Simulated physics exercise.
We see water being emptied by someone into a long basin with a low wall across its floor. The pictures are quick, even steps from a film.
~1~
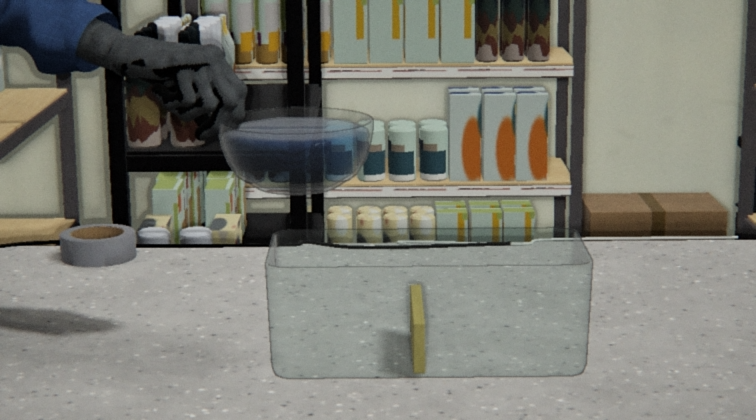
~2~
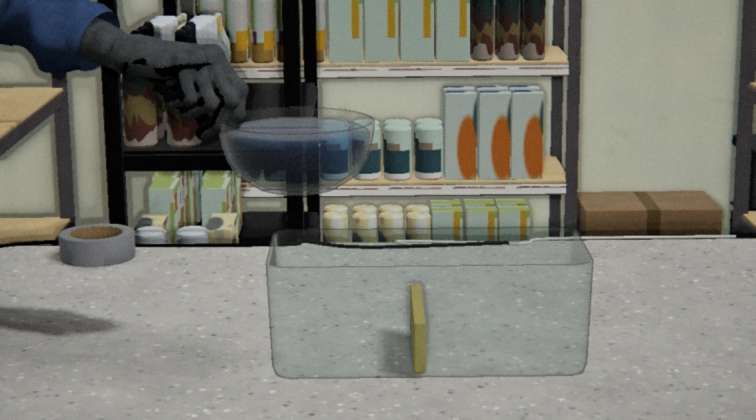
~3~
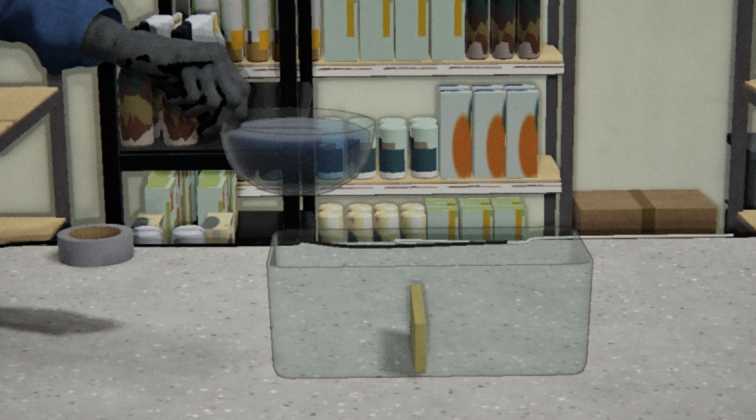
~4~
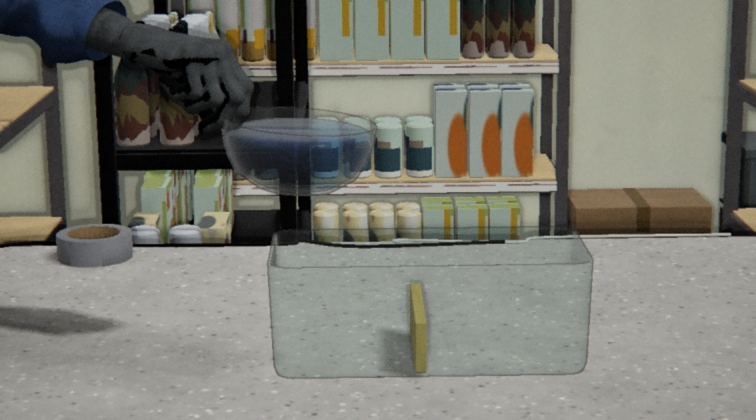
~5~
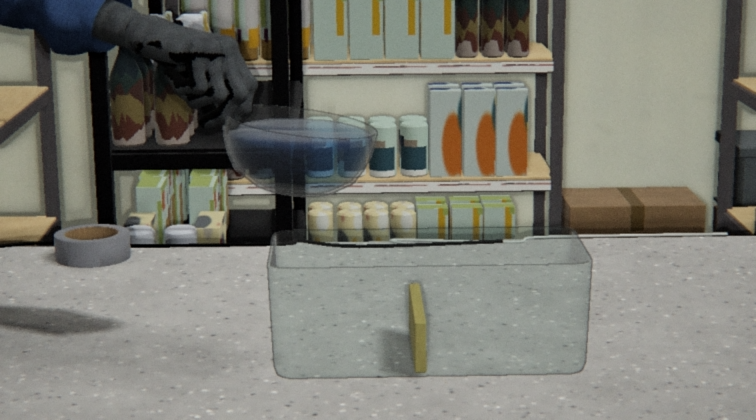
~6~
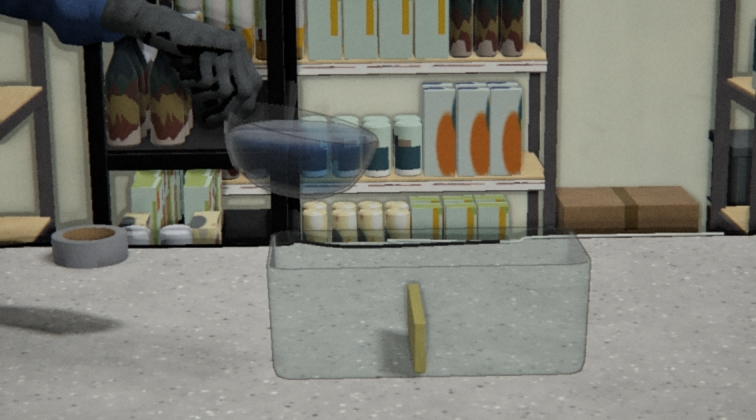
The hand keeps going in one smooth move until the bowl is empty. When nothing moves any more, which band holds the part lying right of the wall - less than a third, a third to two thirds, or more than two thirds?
It falls in the band a third to two thirds.
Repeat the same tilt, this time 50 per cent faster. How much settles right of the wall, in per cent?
Roughly 45 in a hundred.
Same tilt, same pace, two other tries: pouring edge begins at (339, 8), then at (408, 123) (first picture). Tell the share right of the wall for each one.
About 55 per cent, then about 80 per cent.
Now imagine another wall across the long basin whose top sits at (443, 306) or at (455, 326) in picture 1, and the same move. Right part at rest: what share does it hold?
The first position gives around 30 percent, the second around 25 percent.
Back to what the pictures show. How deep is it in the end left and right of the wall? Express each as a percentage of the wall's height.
It settles around 30 on the left side and around 40 on the right side.
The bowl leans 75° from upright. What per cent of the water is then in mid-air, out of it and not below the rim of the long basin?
About 30 per cent.
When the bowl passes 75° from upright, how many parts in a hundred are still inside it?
It still holds close to 30 per cent at that lean.
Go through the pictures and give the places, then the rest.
It leans 0°; its right rim is at (373, 122); the water meets the walls at (223, 130) and (370, 129); the long basin's rim runs from (270, 250) to (584, 247); the wall's top is at (417, 305), in the first picture.
It leans 1°; its right rim is at (373, 122); the water meets the walls at (223, 130) and (370, 130), in the second picture.
It leans 2°; its right rim is at (374, 125); the water meets the walls at (224, 130) and (371, 131), in the third picture.
It leans 5°; its right rim is at (376, 128); the water meets the walls at (227, 130) and (372, 132), in the fourth picture.
It leans 8°; its right rim is at (376, 134); the water meets the walls at (228, 130) and (373, 134), in the fifth picture.
It leans 13°; its right rim is at (377, 141); the water meets the walls at (229, 132) and (375, 136), in the sixth picture.
A moment on, the bowl is tipped on its side and 29 per cent is still to pour, 6 is left of the wall and 36 right of it.
Next, the bowl is tipped right over and 0 per cent is still to pour, 40 is left of the wall and 59 right of it.
Then the bowl is tipped right over and 0 per cent is still to pour, 40 is left of the wall and 59 right of it.
Later the bowl is tipped right over and 0 per cent is still to pour, 40 is left of the wall and 59 right of it.
In the end 40 per cent lies left of the wall, 59 right of it and 1 outside.
